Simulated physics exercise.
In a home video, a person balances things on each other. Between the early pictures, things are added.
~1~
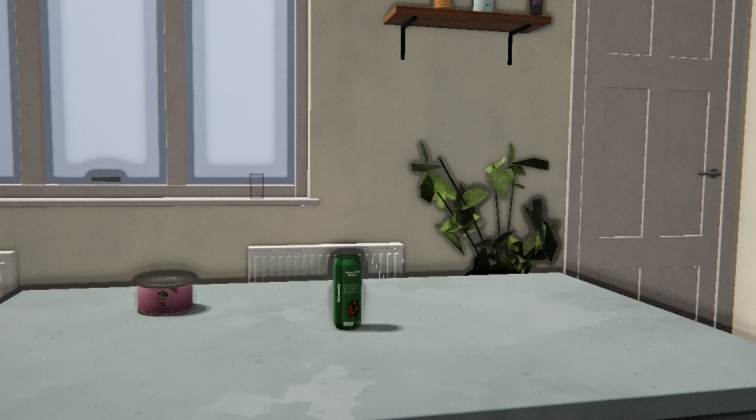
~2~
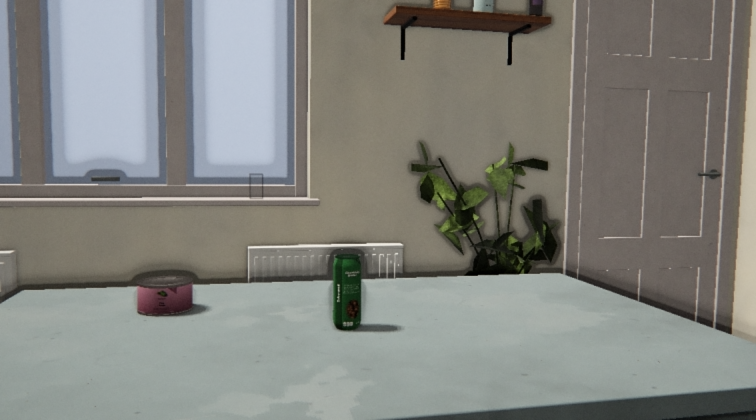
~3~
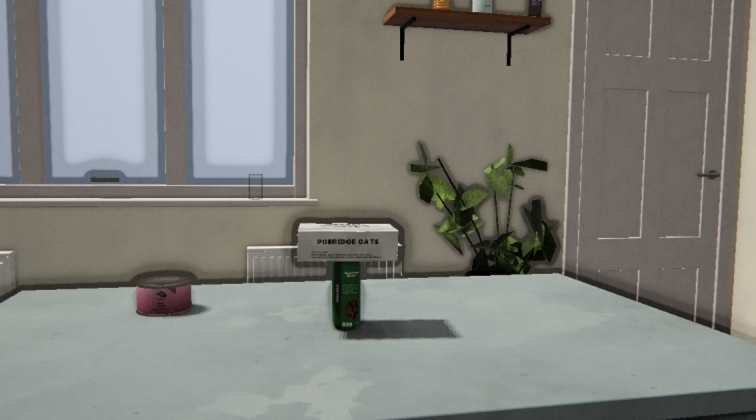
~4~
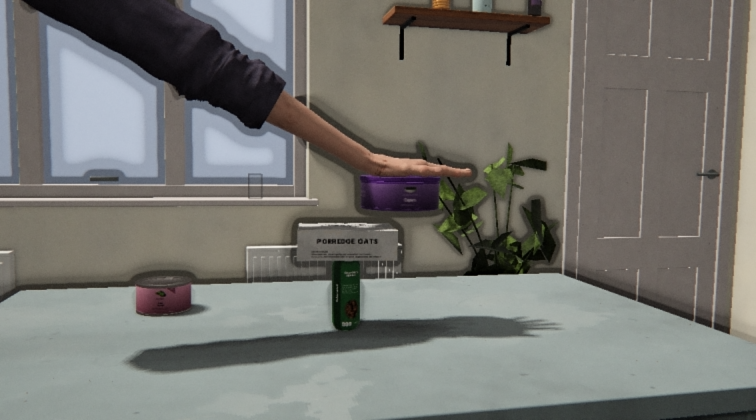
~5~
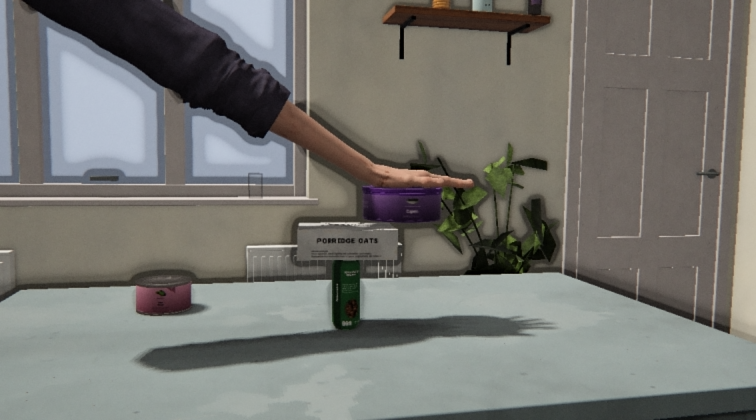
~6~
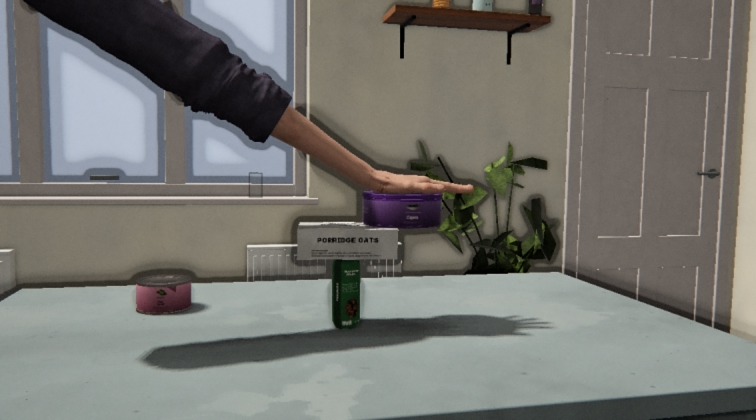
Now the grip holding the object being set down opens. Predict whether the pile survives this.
It does not survive; it comes down.
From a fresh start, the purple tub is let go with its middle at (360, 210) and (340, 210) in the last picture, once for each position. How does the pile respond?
So the first time it does not fall and the second time it does not fall.
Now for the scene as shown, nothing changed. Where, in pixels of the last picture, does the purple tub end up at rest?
Roughly pixel (453, 285) in the last picture.
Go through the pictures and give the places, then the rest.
In the first picture, the last thing is not in view yet; pink tub (166, 295).
In the second picture, the last thing is not in view yet.
In the third picture, the last thing is not in view yet; green can (346, 292).
The fourth picture shows still above its spot; purple tub (400, 192); pink tub (164, 295).
The fifth picture shows still above its spot; purple tub (402, 203); white packet (346, 240).
The sixth picture shows in place under the hand; purple tub (402, 208); green can (346, 291).
Then, 0.40 s after the last picture, purple tub now fallen; white packet tipped 75° from how it was.
Then, 0.60 s after the last picture, white packet now fallen.
At rest, fallen, purple tub and white packet; the other 2 in place. Seen from the same camera at the end, purple tub near (453, 285). The pile gives way.
